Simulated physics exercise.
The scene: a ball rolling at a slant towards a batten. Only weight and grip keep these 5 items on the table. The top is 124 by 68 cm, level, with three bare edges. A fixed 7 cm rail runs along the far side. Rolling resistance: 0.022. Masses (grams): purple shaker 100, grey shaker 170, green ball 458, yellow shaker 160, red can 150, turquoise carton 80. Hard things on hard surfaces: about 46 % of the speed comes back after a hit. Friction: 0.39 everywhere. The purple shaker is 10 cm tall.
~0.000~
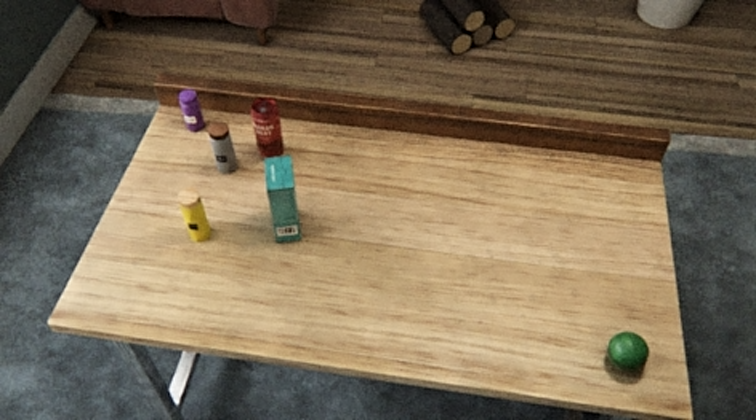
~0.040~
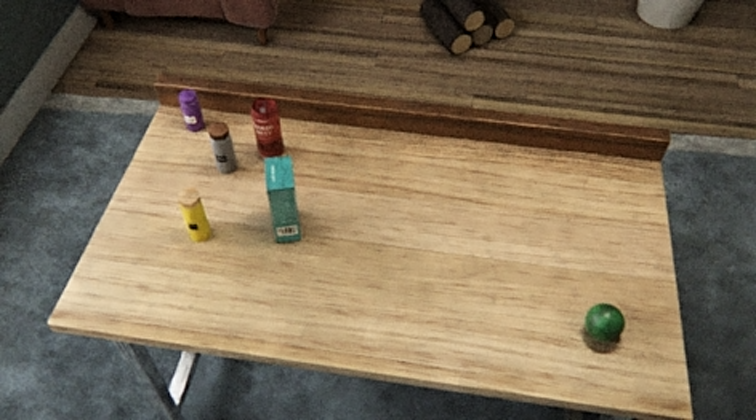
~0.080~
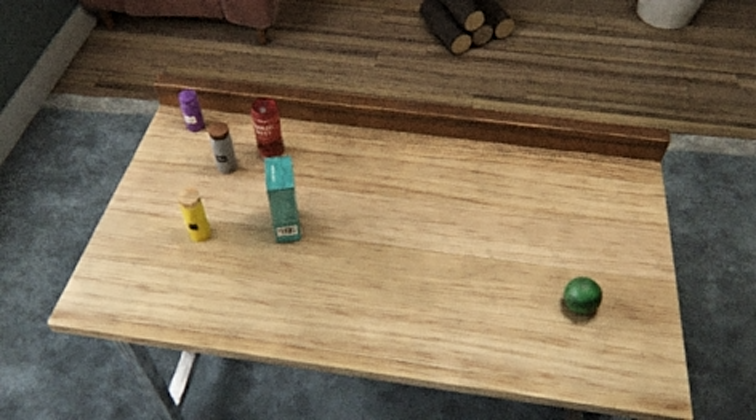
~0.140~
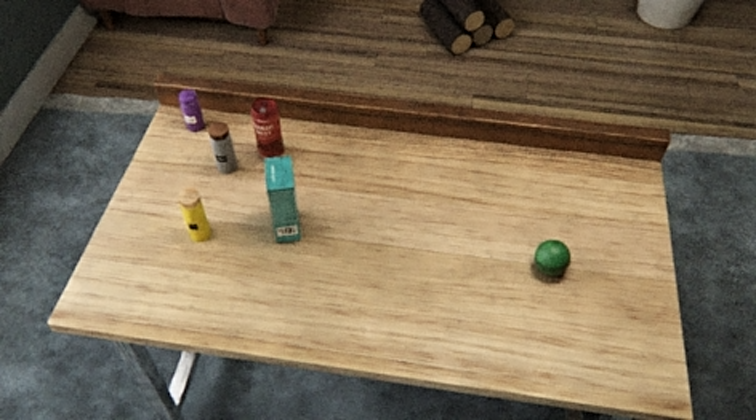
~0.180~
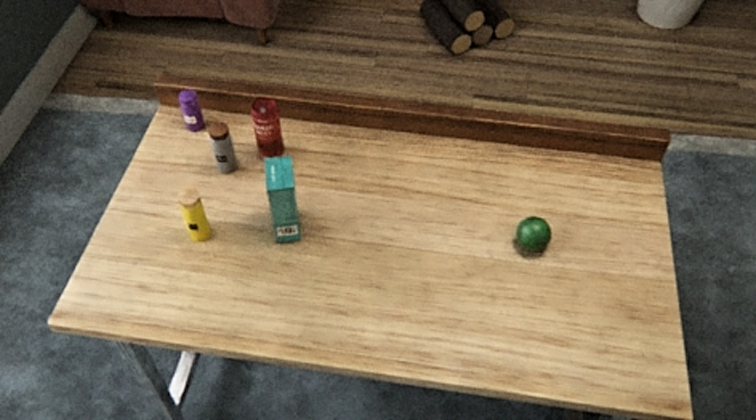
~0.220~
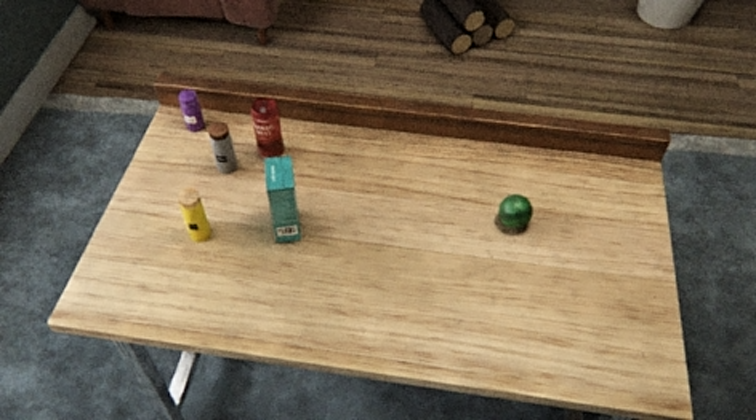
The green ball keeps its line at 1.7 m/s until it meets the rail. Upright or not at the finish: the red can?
The red can keeps standing.
After 0.62 s, green ball near (372, 160).
After 1.12 s, green ball near (205, 189).
After 1.72 s, green ball near (65, 306).
By the end (2.0 s), all 5 in place, give or take 4 cm. Seen from the same camera at the end, red can near (268, 130).
